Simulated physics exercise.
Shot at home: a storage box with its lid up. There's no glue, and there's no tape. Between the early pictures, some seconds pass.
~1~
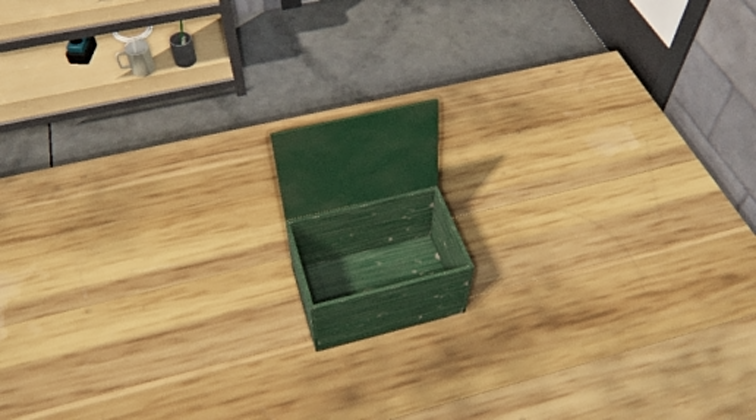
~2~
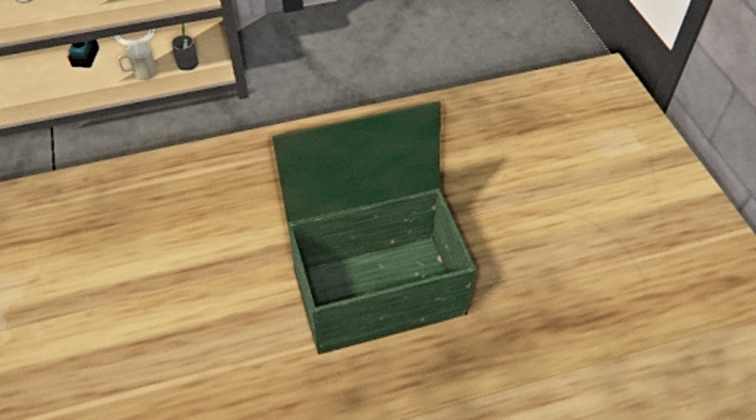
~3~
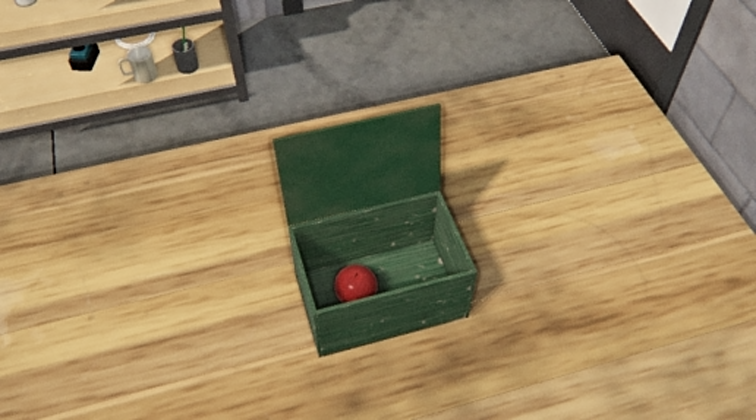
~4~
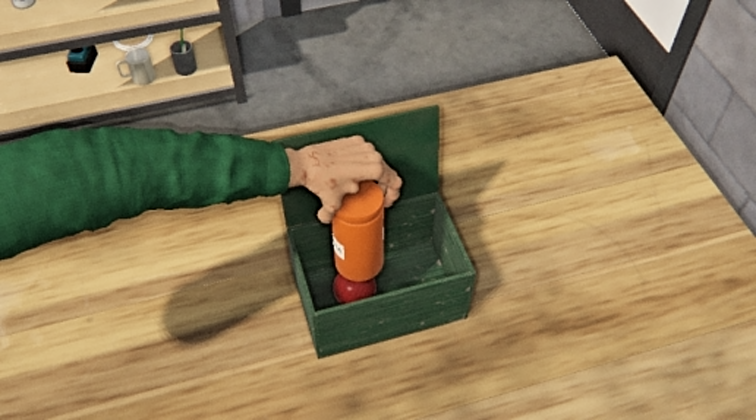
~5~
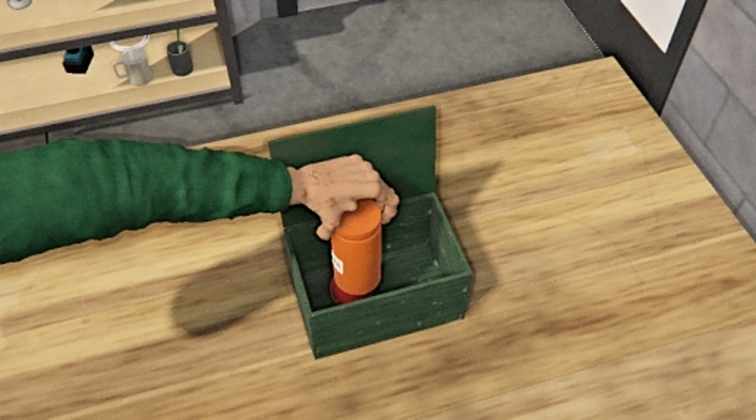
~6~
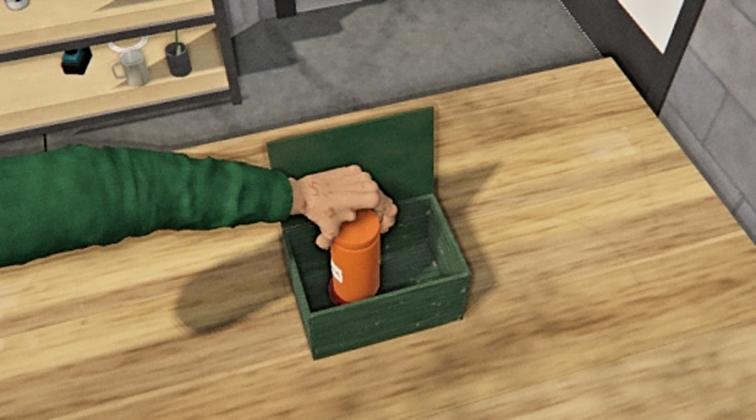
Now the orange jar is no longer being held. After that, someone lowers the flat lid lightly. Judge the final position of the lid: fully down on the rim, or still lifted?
The lid lands home.
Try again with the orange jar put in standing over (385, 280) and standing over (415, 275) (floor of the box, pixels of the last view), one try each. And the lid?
On the first go the lid remains open a bit, and on the second go it remains open a bit.
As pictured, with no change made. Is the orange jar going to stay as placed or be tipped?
Simply put, it gets tilted.
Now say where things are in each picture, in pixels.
In the first picture, the last thing is not in view yet.
In the second picture, the last thing is not in view yet.
In the third picture, the last thing is not in view yet; red apple (356, 286).
The fourth picture shows on its way; orange jar (358, 231).
The fifth picture shows on its way; orange jar (357, 247).
The sixth picture shows put in, still held; orange jar (356, 255).
Then, 0.80 s later than the last frame, lid starting down; orange jar on its side near (394, 289); red apple moved about its own width.
Then, 1.70 s later than the last frame, lid 50° above the rim; orange jar on its side near (394, 291); red apple moved about its own width.
When it is over, lid shut; lying over in the box, orange jar; moved from the start, red apple. End places, in pixels of the last picture, orange jar near (394, 291).
